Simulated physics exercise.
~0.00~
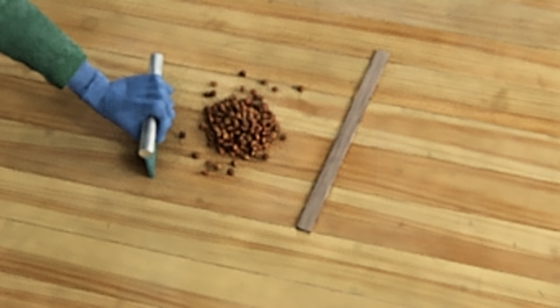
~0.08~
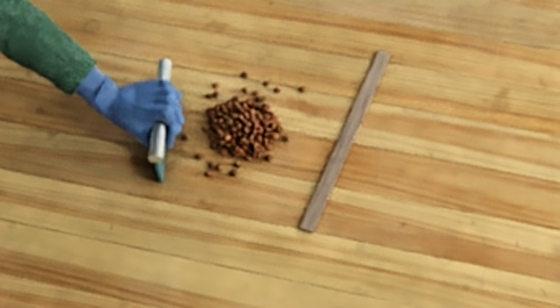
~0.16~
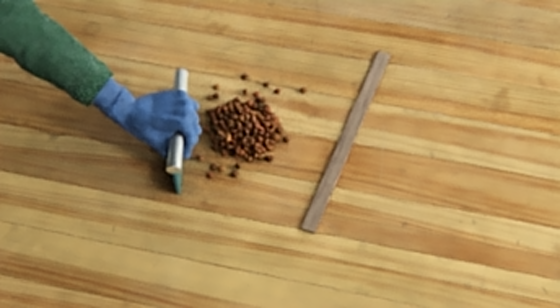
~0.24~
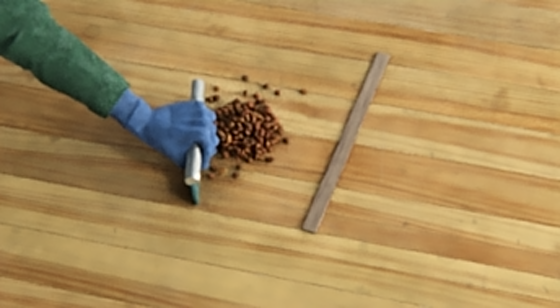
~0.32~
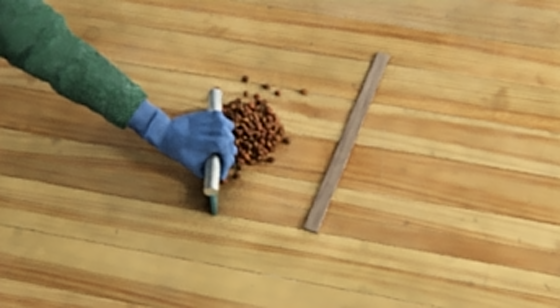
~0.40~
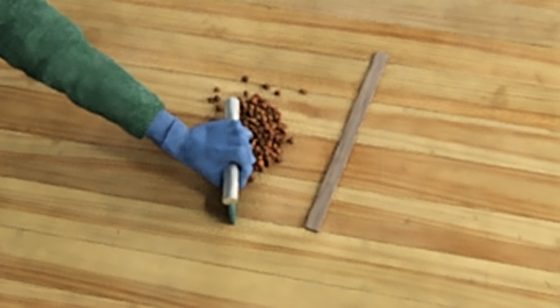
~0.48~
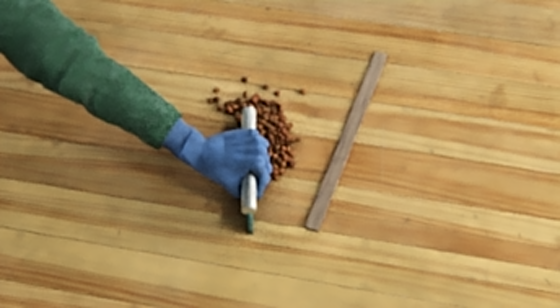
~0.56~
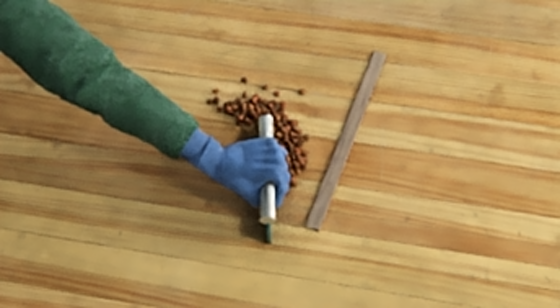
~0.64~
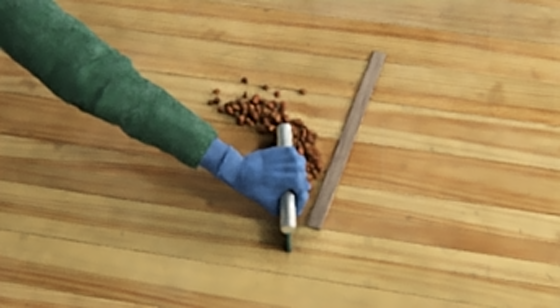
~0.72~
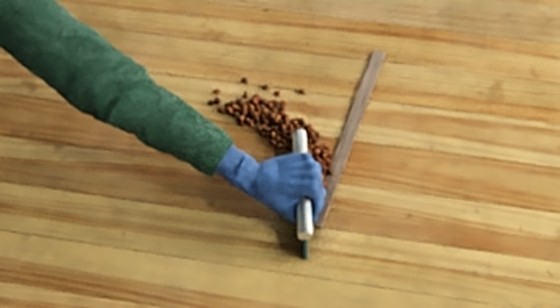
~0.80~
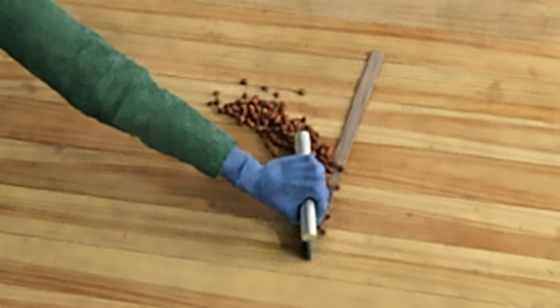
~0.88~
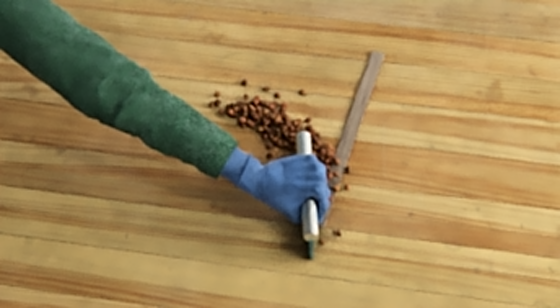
The clip opens on a wooden floor with a heap of small brown kibble, a narrow strip lying aslant to its right, and a blue-gloved hand in a green sleeve holding a scraper at the left. The hand moves the scraper right and slightly down, reaching the heap's lower side. It pushes on, driving the nearer pieces toward the strip and drawing the heap into a slanting trail. Near the strip's lower end the scraper slows and stops. A few pieces spill around that end, while most remain heaped to the strip's left.
